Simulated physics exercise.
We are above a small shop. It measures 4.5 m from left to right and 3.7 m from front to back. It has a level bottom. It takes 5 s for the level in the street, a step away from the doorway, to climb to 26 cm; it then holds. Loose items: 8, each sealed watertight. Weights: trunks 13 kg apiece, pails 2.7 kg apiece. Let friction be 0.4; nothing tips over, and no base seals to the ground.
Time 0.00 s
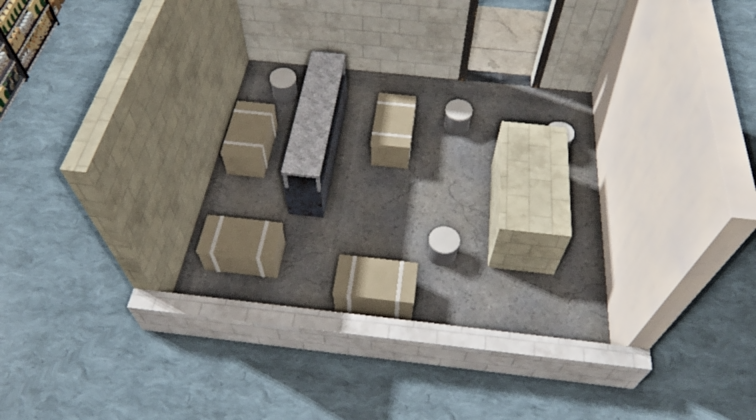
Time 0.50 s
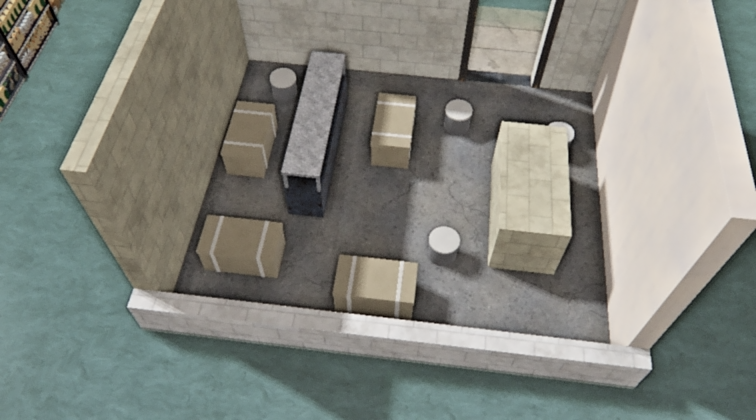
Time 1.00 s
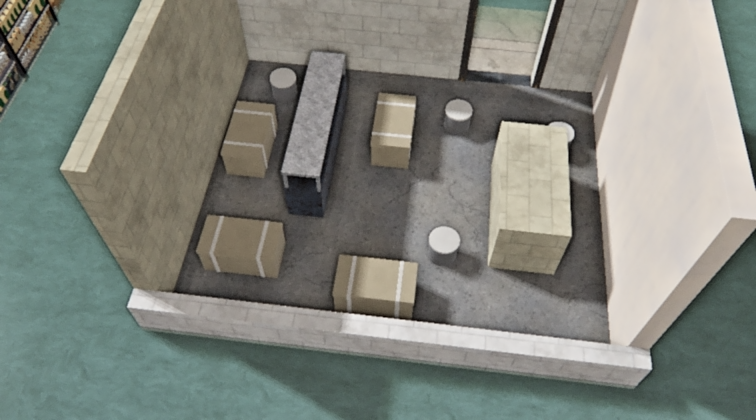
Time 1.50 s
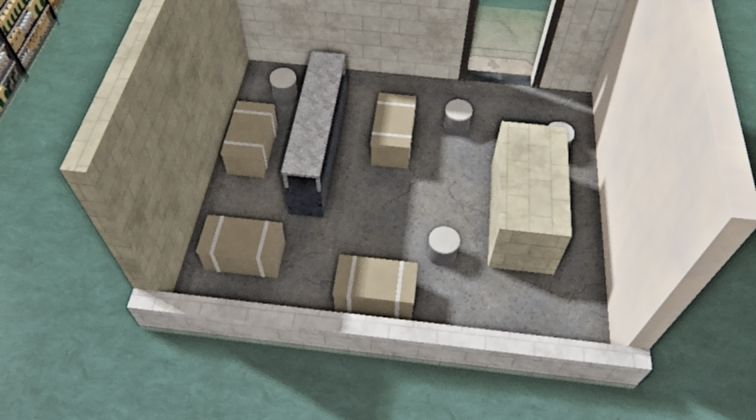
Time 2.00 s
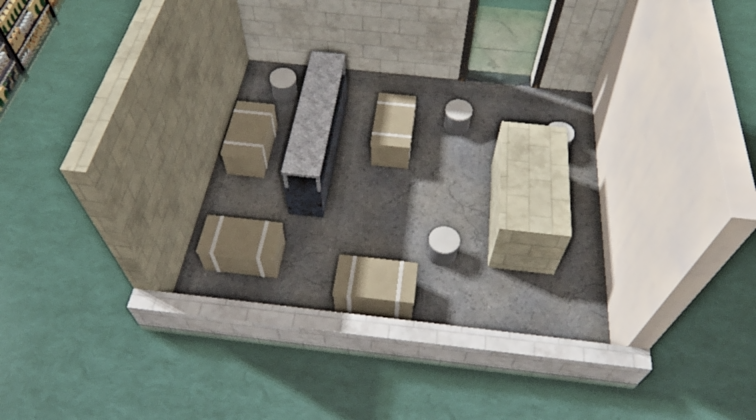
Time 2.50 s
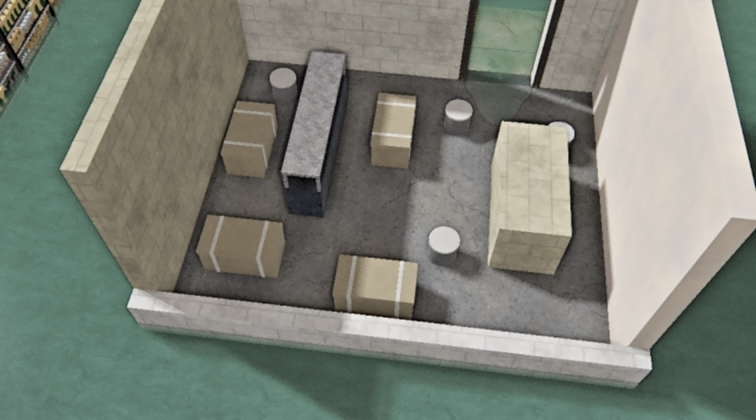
Water around a small shop turns from blue to green while the boxes inside stay still.
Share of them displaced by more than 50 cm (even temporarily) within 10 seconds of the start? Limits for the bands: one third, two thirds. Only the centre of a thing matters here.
I'd predict that a third up to two thirds of the things get moved that far.
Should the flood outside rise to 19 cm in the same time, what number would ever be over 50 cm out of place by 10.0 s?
Then 3 of them.
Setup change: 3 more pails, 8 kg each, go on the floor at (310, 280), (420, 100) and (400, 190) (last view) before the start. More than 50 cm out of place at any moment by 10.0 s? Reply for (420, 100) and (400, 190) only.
The first: Falls below it. The second: Exceeds it.
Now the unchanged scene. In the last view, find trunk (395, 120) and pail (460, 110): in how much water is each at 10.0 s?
Around 5 cm and 6 cm.
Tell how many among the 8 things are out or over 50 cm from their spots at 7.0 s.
That would be 3.
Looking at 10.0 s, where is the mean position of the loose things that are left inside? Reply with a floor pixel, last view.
Near (333, 203).
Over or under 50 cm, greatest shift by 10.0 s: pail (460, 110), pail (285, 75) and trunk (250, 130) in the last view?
Same order as the question: Greater, smaller, smaller.
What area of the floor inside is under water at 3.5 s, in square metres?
At that time the wet patch spans about 2.5 m2.
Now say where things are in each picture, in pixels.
A trunk at (240, 237), on the bottom; a trunk at (248, 128), on the bottom; 0.0 m2 under water; 0 of 8 have shifted, in the first picture.
A trunk at (240, 237), on the bottom; a trunk at (248, 128) rests on the ground; water covers 0.0 m2; 0 of 8 have shifted, in the second picture.
A trunk at (240, 237), on the bottom; a trunk at (248, 128) rests on the ground; water covers 0.0 m2; 0 of 8 have shifted, in the third picture.
A trunk at (240, 237) rests on the ground; a trunk at (248, 128), on the bottom; water covers 0.0 m2; 0 of 8 have shifted, in the fourth picture.
A trunk at (240, 237), on the bottom; a trunk at (248, 128) rests on the ground; 0.0 m2 under water; 0 of 8 have shifted, in the fifth picture.
A trunk at (240, 237) rests on the ground; a trunk at (248, 128) rests on the ground; water covers 0.4 m2; 0 of 8 have shifted, in the sixth picture.
After 3.5 s 0 of 8 are over 50 cm from their spots; 0 afloat.
After 4.5 s 1 of 8 are over 50 cm from their spots; 1 afloat.
After 7.0 s 3 of 8 are over 50 cm from their spots; 3 afloat.
After 10.0 s 4 of 8 are over 50 cm from their spots, and 4 have been at some point; 6 afloat.
